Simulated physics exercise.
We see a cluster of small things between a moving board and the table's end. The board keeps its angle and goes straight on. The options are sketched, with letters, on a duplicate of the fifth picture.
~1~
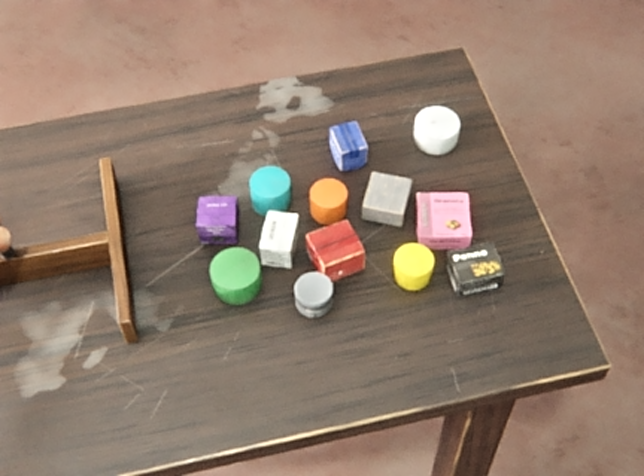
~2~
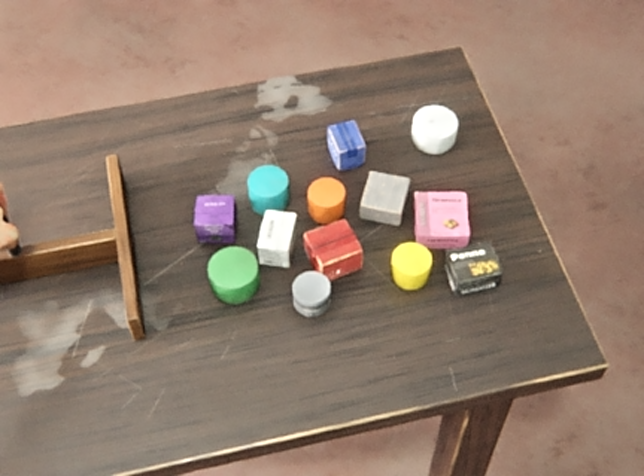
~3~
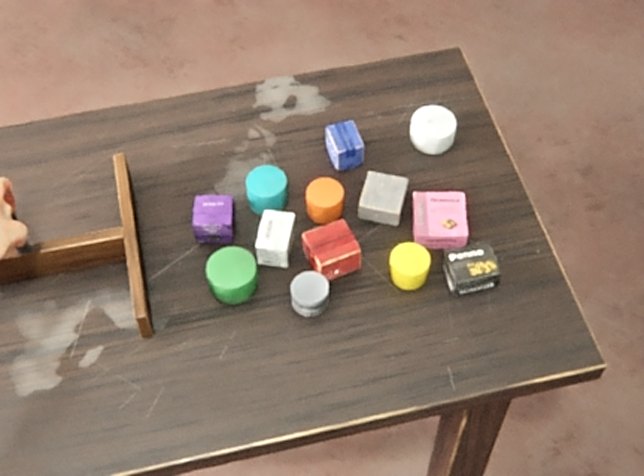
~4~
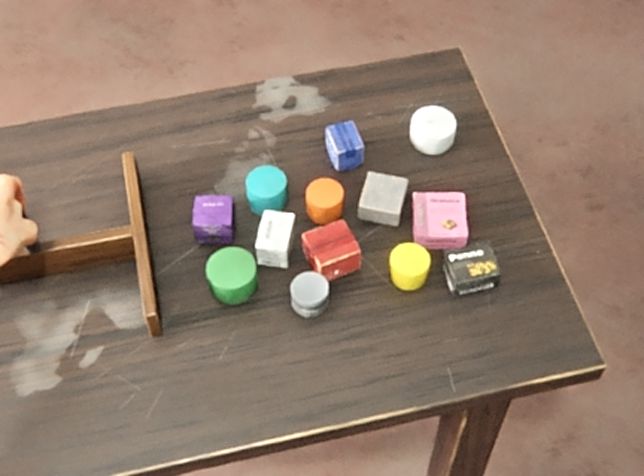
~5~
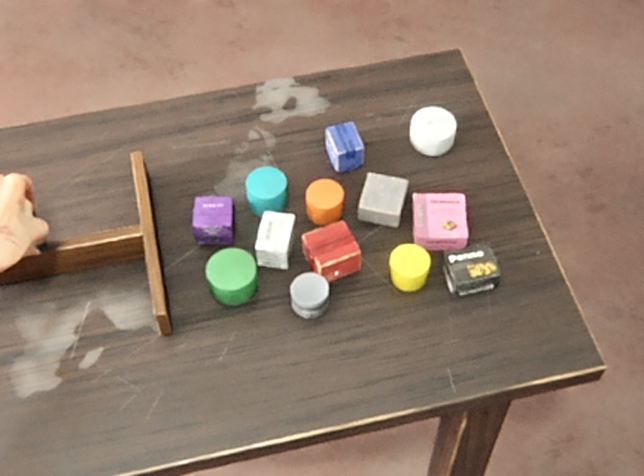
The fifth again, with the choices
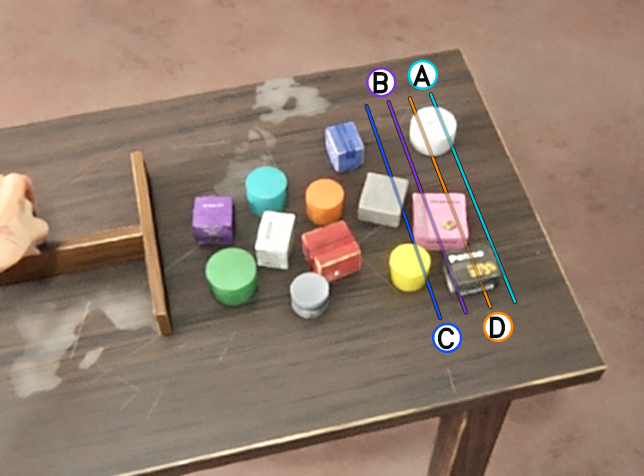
At first, a cluster of small colourful blocks, tins and packets sits on a dark, worn wooden table, with a T-shaped wooden board to their left. A hand at the left edge slides the board slowly rightward, narrowing the gap to the purple packet and green tin, while the cluster stays put.
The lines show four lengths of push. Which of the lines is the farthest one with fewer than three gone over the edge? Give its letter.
It should halt at D.
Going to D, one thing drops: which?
The black packet.
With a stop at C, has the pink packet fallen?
No.
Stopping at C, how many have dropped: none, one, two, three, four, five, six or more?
By then, none.
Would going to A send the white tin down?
Yes.
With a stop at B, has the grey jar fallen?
No.
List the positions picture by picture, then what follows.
In the first picture, grey block (387, 199); orange tin (329, 202); turquoise tin (271, 192).
In the second picture, board (121, 232); purple packet (216, 219).
In the third picture, board (128, 230); green tin (232, 275).
In the fourth picture, board (138, 229); black packet (471, 269).
In the fifth picture, board (147, 228); white box (276, 240); grey jar (310, 296); pink packet (439, 222).
On the marked copy, A at (470, 190); B at (424, 199); C at (400, 203); D at (447, 194).
Taking D. A third of the way, board (257, 207); grey jar (321, 302); turquoise tin (305, 176).
Two thirds of the way, board (364, 186); black packet (544, 277); pink packet (480, 220).
When it is over, board (446, 170); black packet over the edge; grey block (522, 168); one fallen.
As for the rest, A drops five; B is within the limit but short; C is within the limit but short.
